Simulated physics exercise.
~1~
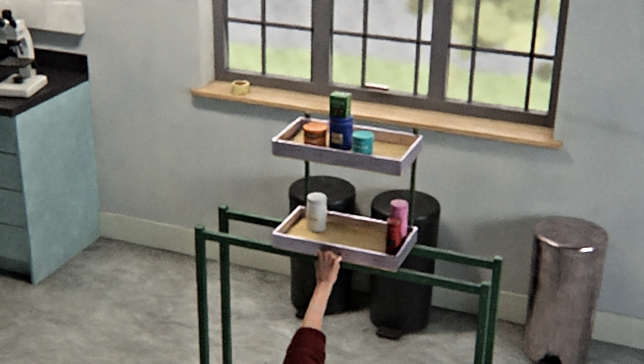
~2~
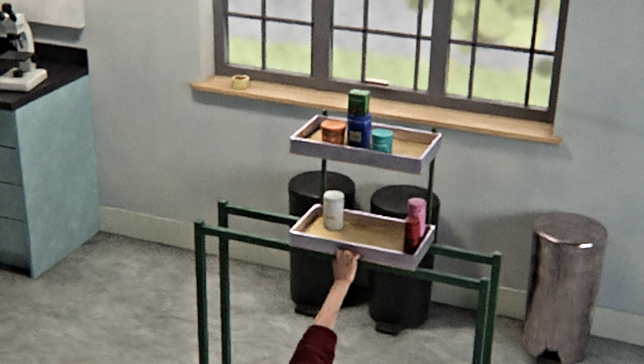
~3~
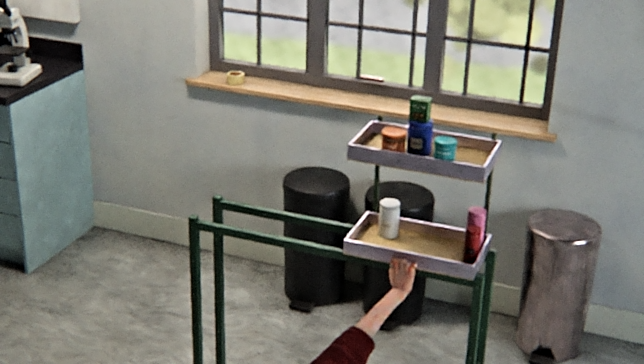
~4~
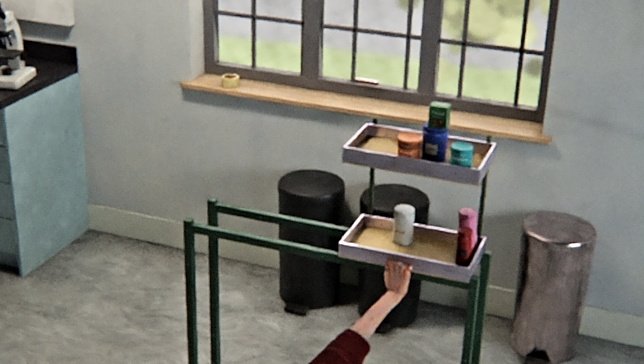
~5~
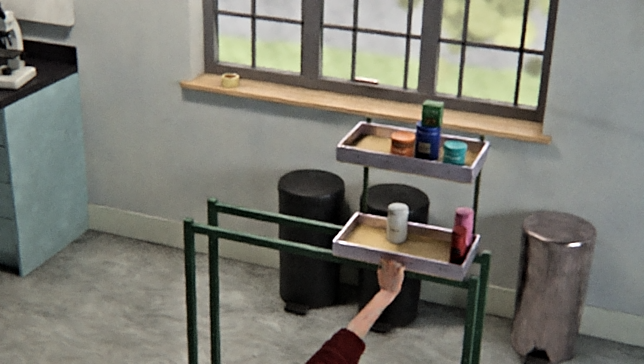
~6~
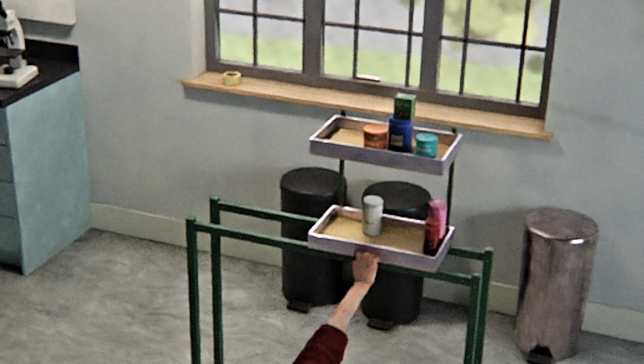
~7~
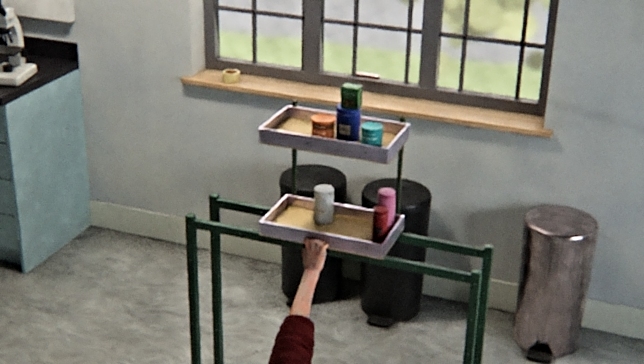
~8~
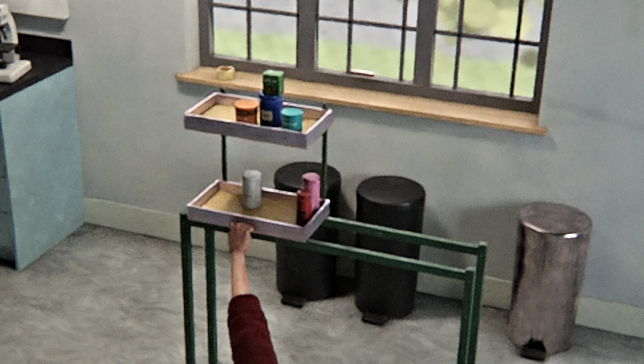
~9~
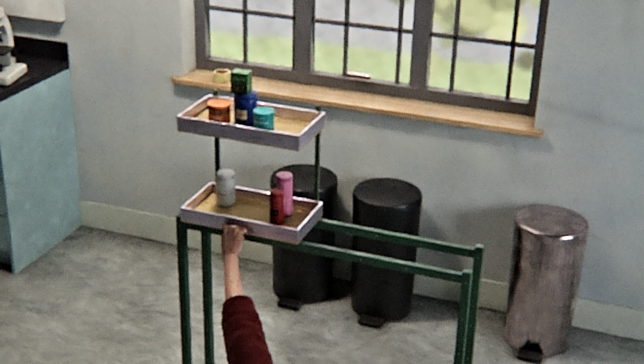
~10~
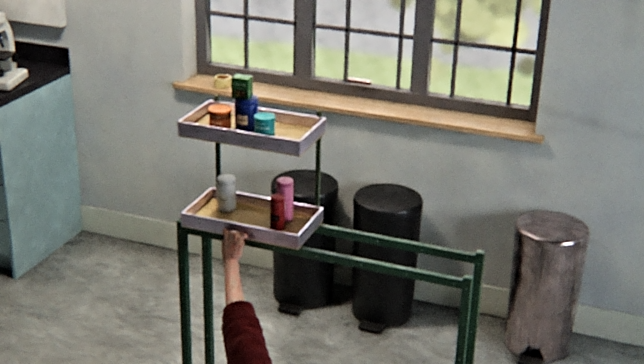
An arm in a dark red sleeve grips the front of a two-level tray on a green rail frame, seen from slightly above in a grey-walled room with a window, black bins and a metal bin behind. The upper level holds an orange tin, a green carton, a blue jar and a turquoise tin, and the lower holds a white jar, a pink jar and a red shaker. The hand pushes the tray right to the end of the rails. It then draws the tray back left, all the way to the other end. There it stops, with every container still upright aboard.
